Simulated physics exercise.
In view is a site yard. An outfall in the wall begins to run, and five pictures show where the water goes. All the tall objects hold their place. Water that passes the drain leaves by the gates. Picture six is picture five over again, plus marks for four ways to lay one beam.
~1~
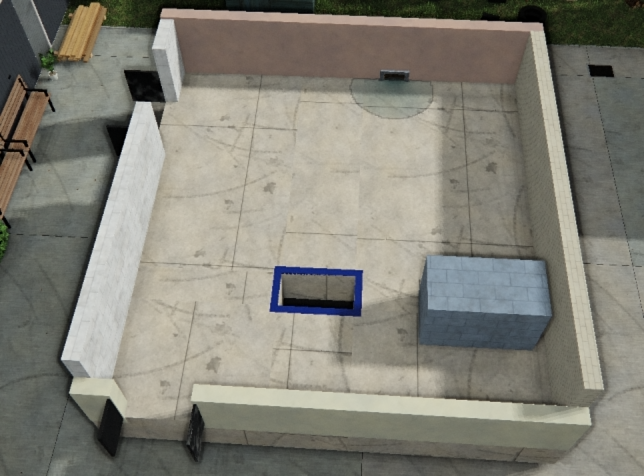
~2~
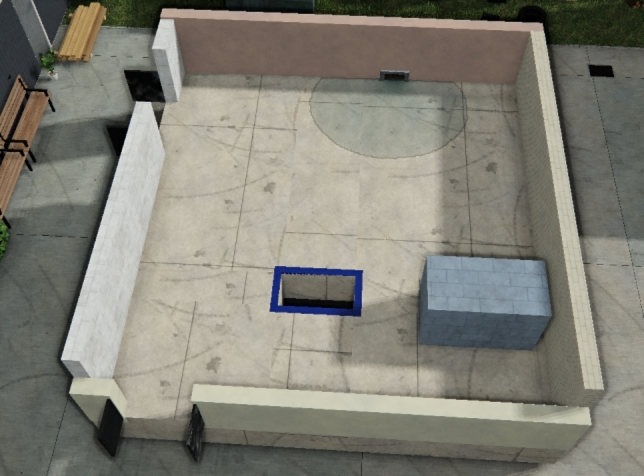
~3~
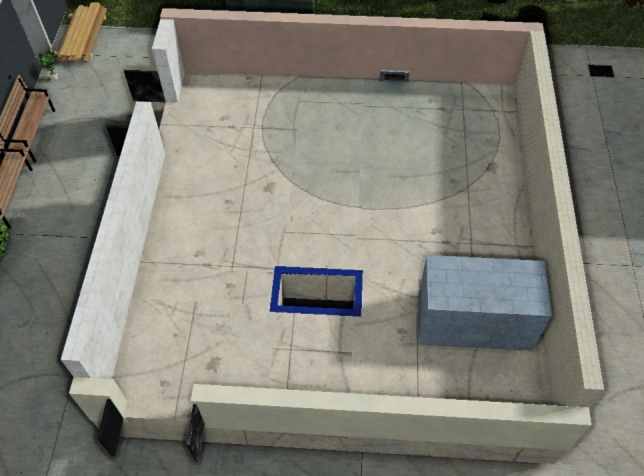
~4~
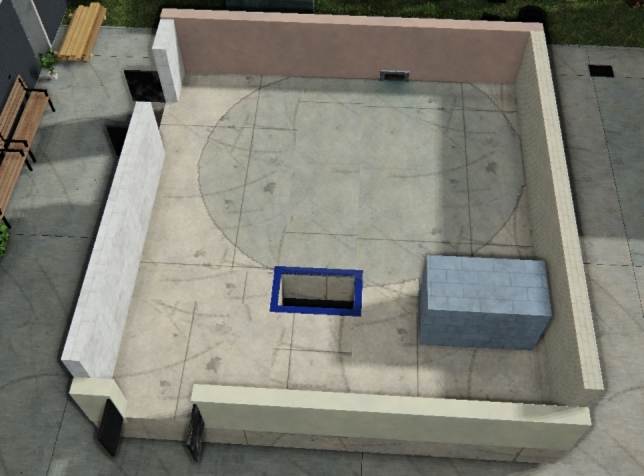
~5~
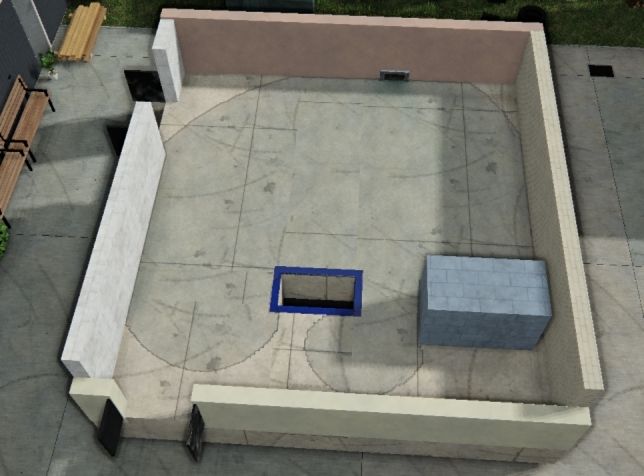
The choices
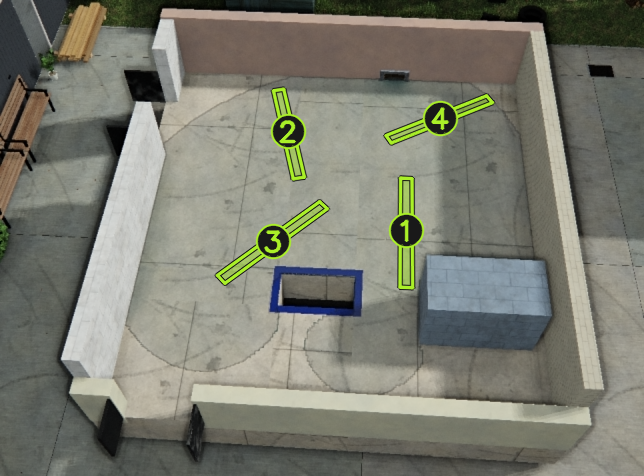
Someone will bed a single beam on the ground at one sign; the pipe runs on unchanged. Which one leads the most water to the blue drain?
2 is best.
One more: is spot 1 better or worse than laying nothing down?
It is worse.
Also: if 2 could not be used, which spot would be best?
Spot 3.
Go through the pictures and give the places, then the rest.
The first picture shows outfall at (394, 76); blue drain at (317, 291); open gate at (165, 404); open gate at (172, 127); front seen at (364, 106), 3 % of the ground wet; blue drain still dry.
The second picture shows front seen at (359, 150), 11 % of the ground wet; blue drain still dry.
The third picture shows front seen at (329, 196), 26 % of the ground wet; blue drain still dry.
The fourth picture shows front seen at (252, 252), 49 % of the ground wet; blue drain still dry.
The fifth picture shows front seen at (181, 361), 73 % of the ground wet; blue drain taking water.
On the marked copy, 1 from (406, 287) to (406, 178); 2 from (278, 89) to (298, 177); 3 from (221, 279) to (323, 205); 4 from (388, 139) to (489, 99).
If 1 is chosen, about 23 % of the stream goes into the blue drain, about 69 % out by the gates.
If 2 is chosen, about 56 % of the stream goes into the blue drain, about 44 % out by the gates.
If 3 is chosen, about 36 % of the stream goes into the blue drain, about 63 % out by the gates.
If 4 is chosen, about 19 % of the stream goes into the blue drain, about 79 % out by the gates.
